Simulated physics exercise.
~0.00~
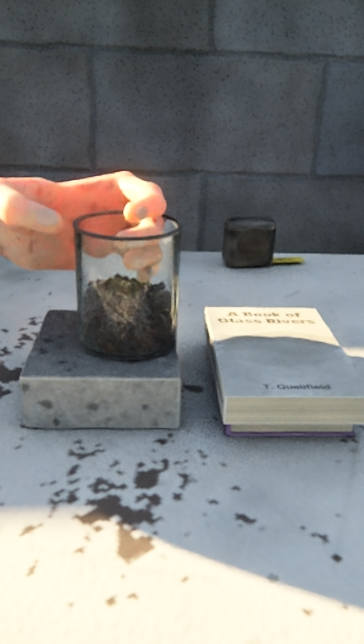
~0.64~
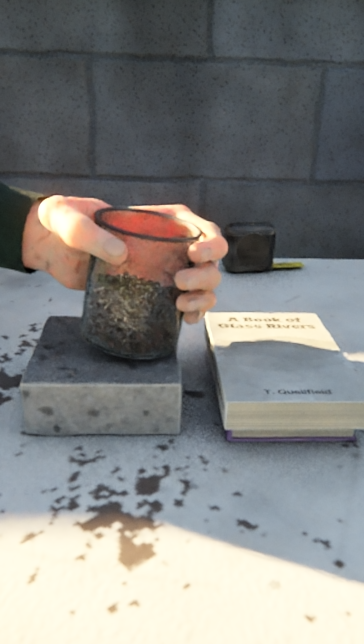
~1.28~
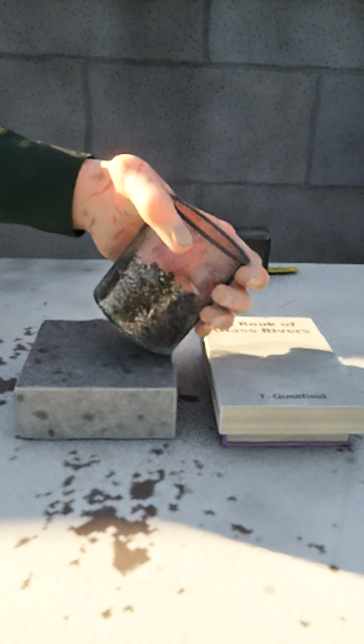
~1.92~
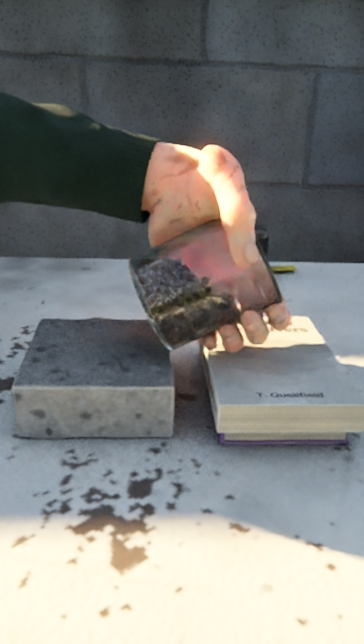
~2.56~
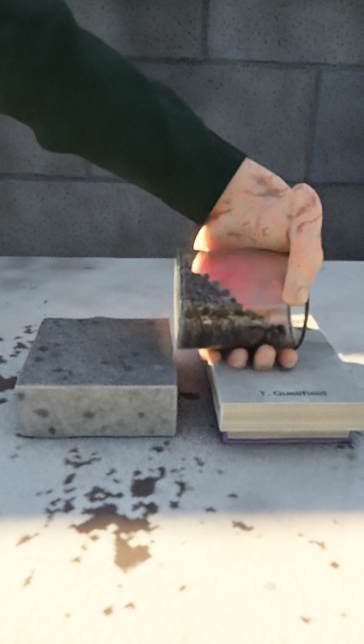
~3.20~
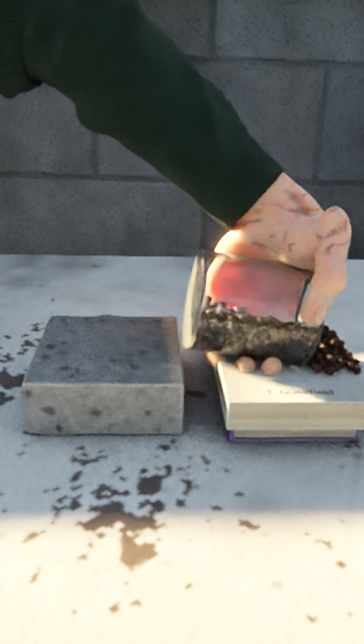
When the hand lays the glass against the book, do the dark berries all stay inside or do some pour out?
Some of the berries pour out of the mouth of the glass onto the book, while the rest stay inside.
